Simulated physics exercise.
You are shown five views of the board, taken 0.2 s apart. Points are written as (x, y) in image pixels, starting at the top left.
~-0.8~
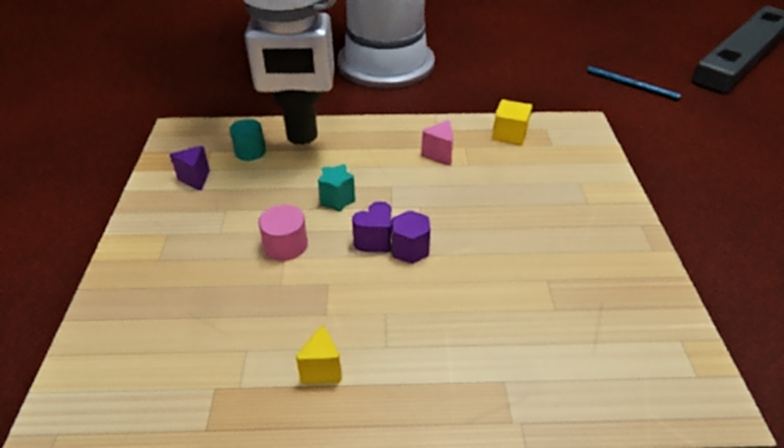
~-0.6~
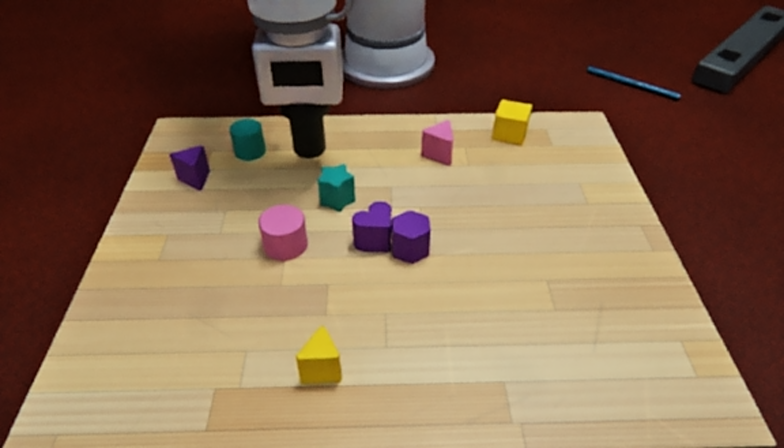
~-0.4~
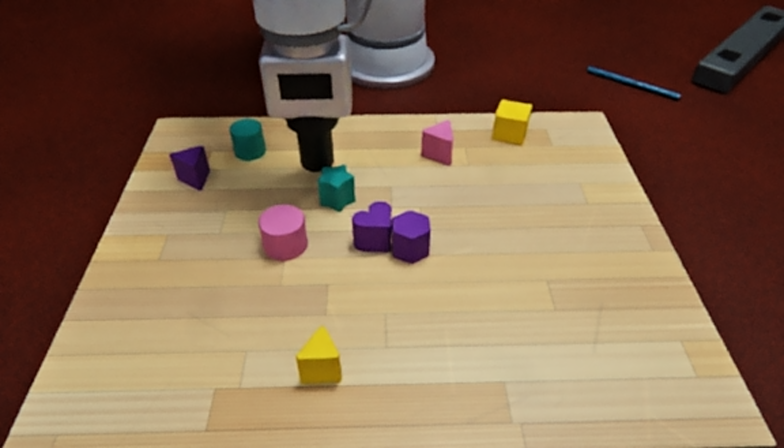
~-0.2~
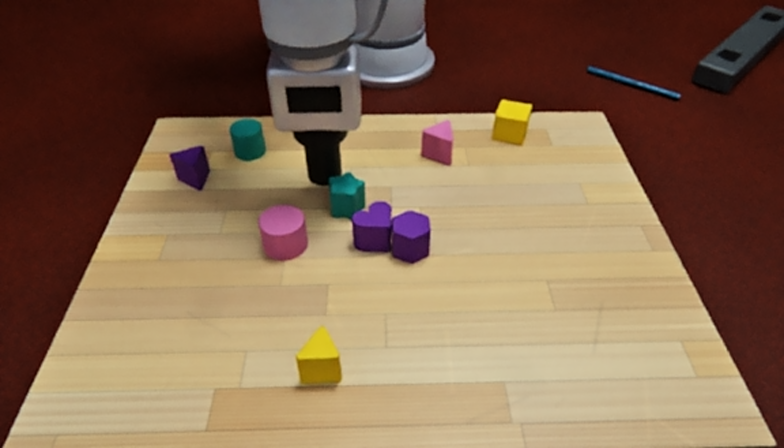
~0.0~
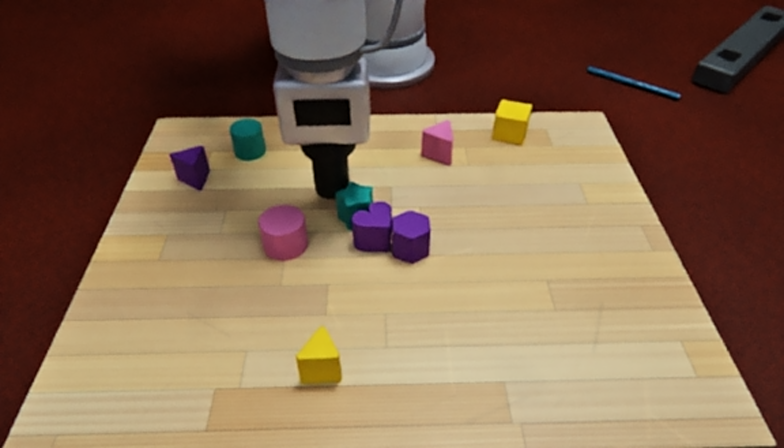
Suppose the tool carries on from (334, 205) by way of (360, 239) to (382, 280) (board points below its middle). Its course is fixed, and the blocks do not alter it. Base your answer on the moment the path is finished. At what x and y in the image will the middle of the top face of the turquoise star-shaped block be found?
At roughly (418, 258).
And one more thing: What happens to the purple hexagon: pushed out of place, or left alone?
The push reaches it.
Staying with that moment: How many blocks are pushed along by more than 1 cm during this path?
Once the path ends, three or more blocks will have shifted.
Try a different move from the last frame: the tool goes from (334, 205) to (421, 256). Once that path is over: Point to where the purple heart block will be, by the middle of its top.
It is at (406, 259).
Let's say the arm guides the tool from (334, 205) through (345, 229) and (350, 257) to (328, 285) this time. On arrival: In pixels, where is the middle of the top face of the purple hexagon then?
It ends at (442, 238).
The first path, step by step. One third of the way, tool at (350, 211); turquoise star-shaped block at (378, 213); purple heart block at (393, 234), turned 20° clockwise; purple hexagon at (432, 233), turned 40° anticlockwise.
Two thirds of the way, tool at (367, 237); turquoise star-shaped block at (398, 239); purple heart block at (414, 262), turned 15° clockwise; purple hexagon at (447, 240), turned 80° anticlockwise.
At the end, tool at (381, 265); pink circular block unmoved; turquoise star-shaped block at (418, 258), turned 30° anticlockwise; purple heart block at (432, 282); purple hexagon at (447, 240), turned 80° anticlockwise.
